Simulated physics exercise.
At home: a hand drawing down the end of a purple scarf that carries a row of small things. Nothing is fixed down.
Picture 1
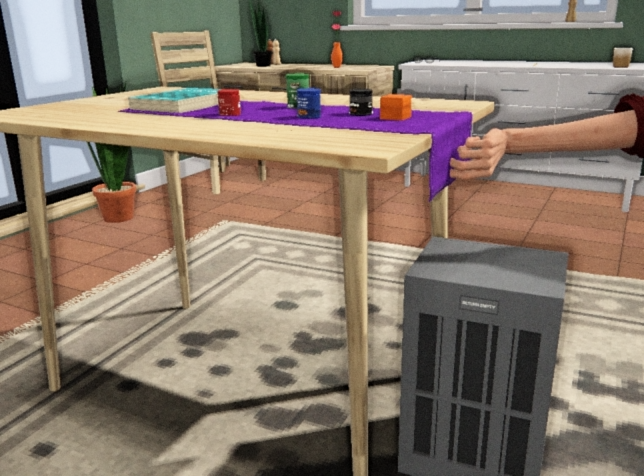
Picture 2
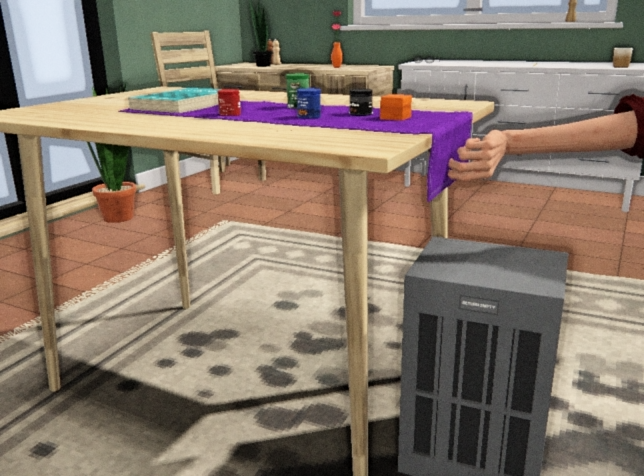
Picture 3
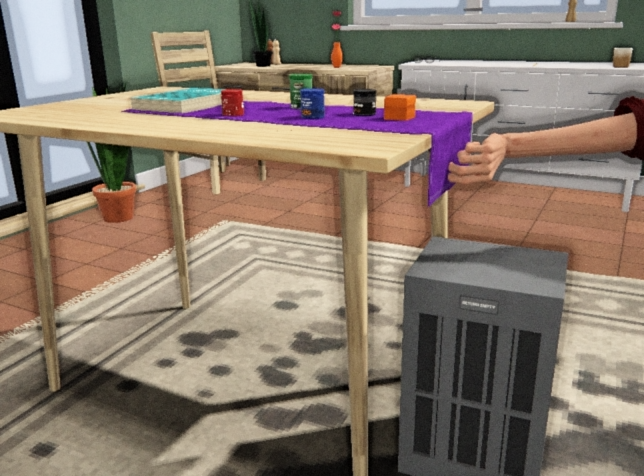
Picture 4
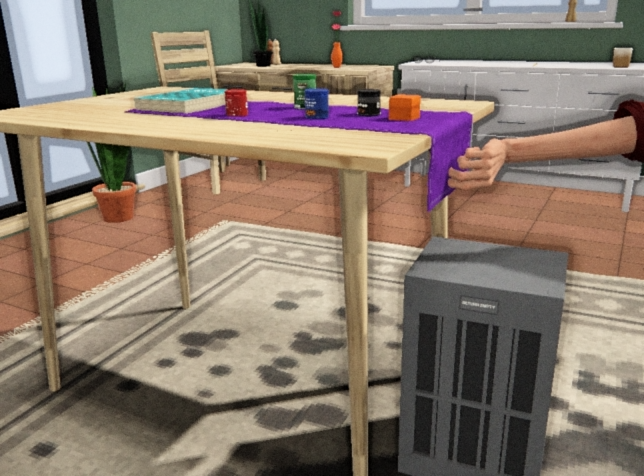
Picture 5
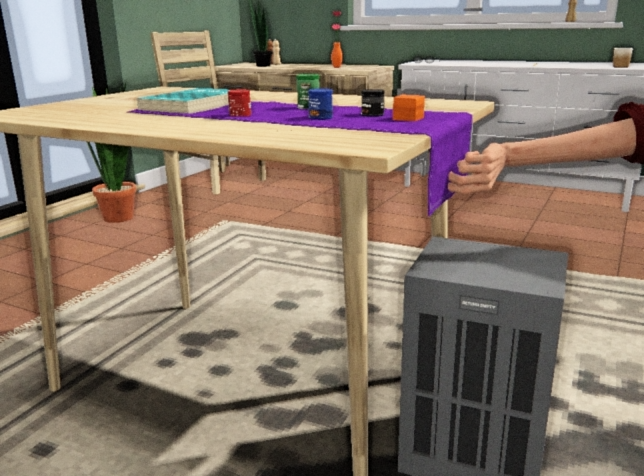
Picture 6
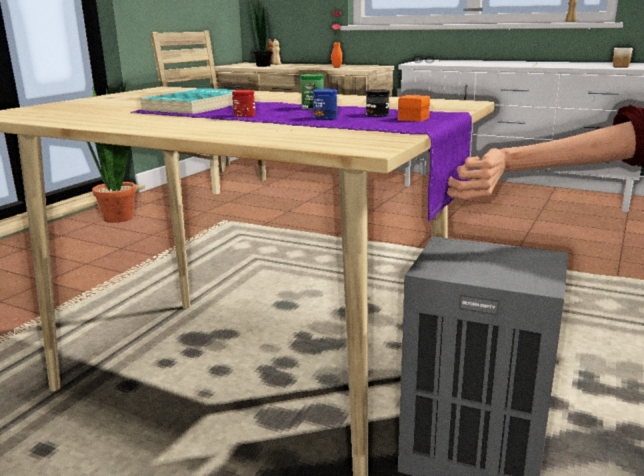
A hand at the right grips the hanging end of a purple scarf on a pale wooden table, seen from a fixed, slightly raised view in a green-walled room with a tiled floor. On the scarf sit red, green, blue and black pots and an orange cube, with a teal-topped book behind and a grey crate below. The hand draws the cloth slowly down, and the small things slide slightly rightward with it.
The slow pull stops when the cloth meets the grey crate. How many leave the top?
Over the edge go one.
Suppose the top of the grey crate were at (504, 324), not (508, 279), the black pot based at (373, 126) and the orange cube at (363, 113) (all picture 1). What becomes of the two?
The black pot tumbles off; the orange cube falls.
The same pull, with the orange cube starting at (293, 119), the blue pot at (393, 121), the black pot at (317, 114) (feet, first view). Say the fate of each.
The orange cube holds on, the blue pot goes over, the black pot holds on.
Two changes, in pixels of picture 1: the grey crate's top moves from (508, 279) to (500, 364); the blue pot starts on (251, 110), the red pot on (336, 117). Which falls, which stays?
The blue pot remains up, the red pot is carried off.
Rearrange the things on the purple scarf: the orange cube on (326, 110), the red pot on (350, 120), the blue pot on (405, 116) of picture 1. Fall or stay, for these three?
The orange cube holds on; the red pot remains up; the blue pot tumbles off.
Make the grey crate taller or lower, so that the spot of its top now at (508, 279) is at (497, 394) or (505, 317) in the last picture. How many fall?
In that case 4 and 2.
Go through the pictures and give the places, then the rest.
In the first frame, hem (428, 201); orange cube (396, 96); black pot (361, 90); blue pot (309, 90); green can (297, 75); red pot (228, 90); top of the crate (508, 279).
In the second frame, hem (427, 202); orange cube (396, 96).
In the third frame, hem (428, 206); black pot (365, 90).
In the fourth frame, hem (428, 212); blue pot (317, 90); top of the crate (508, 279).
In the fifth frame, hem (428, 216); green can (308, 75).
In the sixth frame, hem (428, 221); orange cube (414, 97); black pot (378, 91); blue pot (325, 90); green can (312, 75); red pot (243, 91).
Soon after, hem near (448, 234); all still up.
Then, hem on the crate; orange cube gone.
At rest, hem on the crate; orange cube gone. The table loses one.
